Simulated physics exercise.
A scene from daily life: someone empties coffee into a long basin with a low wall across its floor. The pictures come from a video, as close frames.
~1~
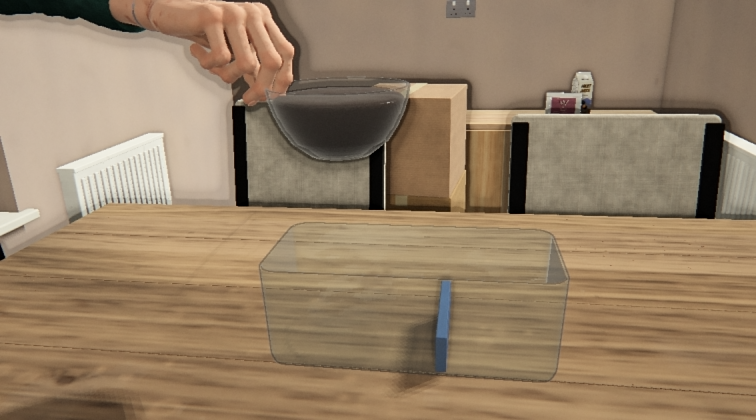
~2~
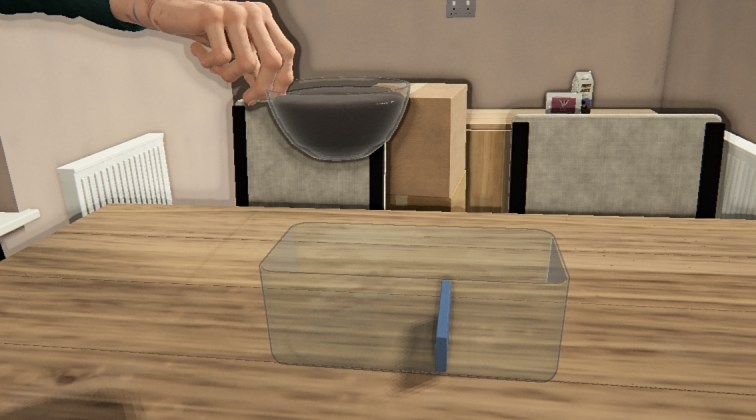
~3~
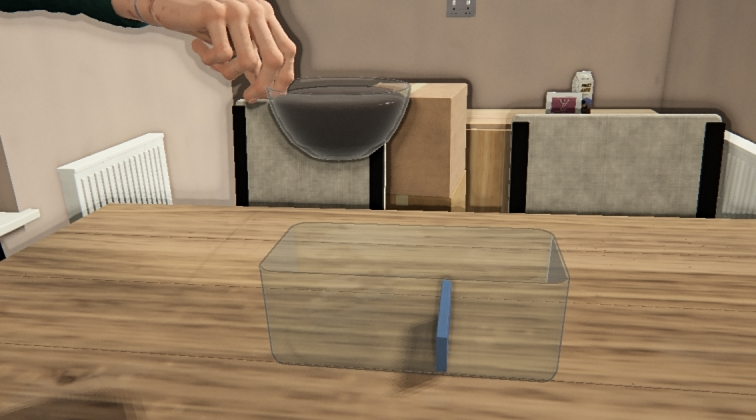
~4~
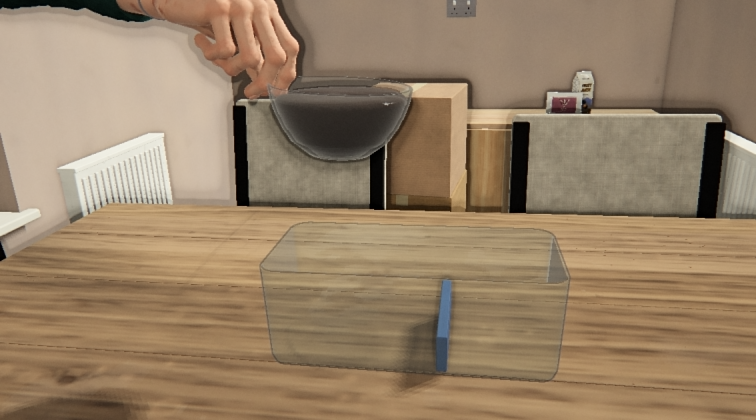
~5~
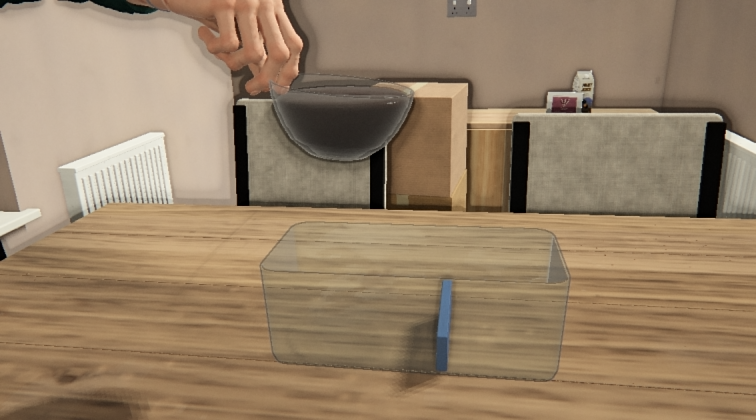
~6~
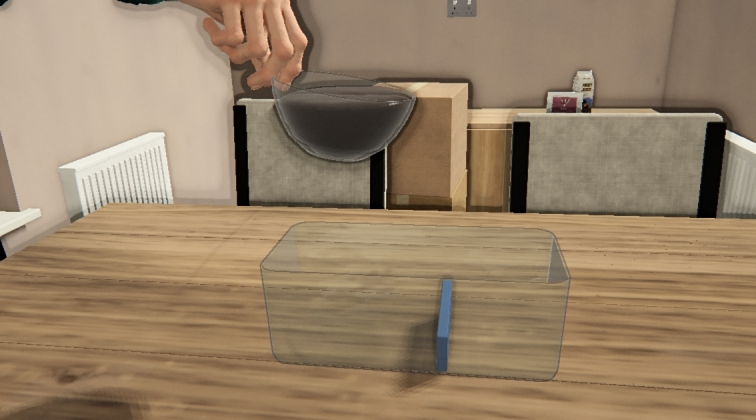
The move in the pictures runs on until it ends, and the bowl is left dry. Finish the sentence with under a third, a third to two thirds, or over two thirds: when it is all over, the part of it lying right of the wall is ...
... over two thirds.
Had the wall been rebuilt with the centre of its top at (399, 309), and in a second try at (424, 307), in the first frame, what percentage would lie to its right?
Roughly 95 % and 90 %.
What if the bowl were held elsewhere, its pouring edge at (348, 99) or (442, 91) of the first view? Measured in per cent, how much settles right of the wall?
The first gives 5 %, the second 95 %.
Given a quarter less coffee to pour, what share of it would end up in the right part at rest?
That share would be some 80 parts in a hundred.
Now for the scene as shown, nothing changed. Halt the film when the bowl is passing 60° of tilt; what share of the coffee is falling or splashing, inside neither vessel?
About 35 per cent.
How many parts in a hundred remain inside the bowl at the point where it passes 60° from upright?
About 45 per cent.
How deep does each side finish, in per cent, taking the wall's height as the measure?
I'd put the left at about 10 and the right at about 80.
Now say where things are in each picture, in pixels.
The first frame shows tilt 0°; pouring edge (409, 87); surface from (276, 96) to (406, 96); the long basin's rim runs from (277, 246) to (560, 256); the wall's top is at (444, 308).
The second frame shows tilt 0°; pouring edge (409, 87); surface from (277, 95) to (406, 96).
The third frame shows tilt 2°; pouring edge (410, 89); surface from (277, 95) to (406, 97).
The fourth frame shows tilt 4°; pouring edge (411, 92); surface from (280, 95) to (408, 97).
The fifth frame shows tilt 7°; pouring edge (413, 95); surface from (281, 94) to (410, 97).
The sixth frame shows tilt 10°; pouring edge (414, 100); surface from (283, 95) to (413, 97).
A moment on, the bowl is tipped part way and 43 per cent is still to pour, 2 is left of the wall and 22 right of it.
Next, the bowl is tipped on its side and 1 per cent is still to pour, 12 is left of the wall and 81 right of it.
Then the bowl is tipped right over and 0 per cent is still to pour, 17 is left of the wall and 82 right of it.
Later the bowl is tipped right over and 0 per cent is still to pour, 17 is left of the wall and 82 right of it.
In the end 17 per cent lies left of the wall, 82 right of it and 1 outside.
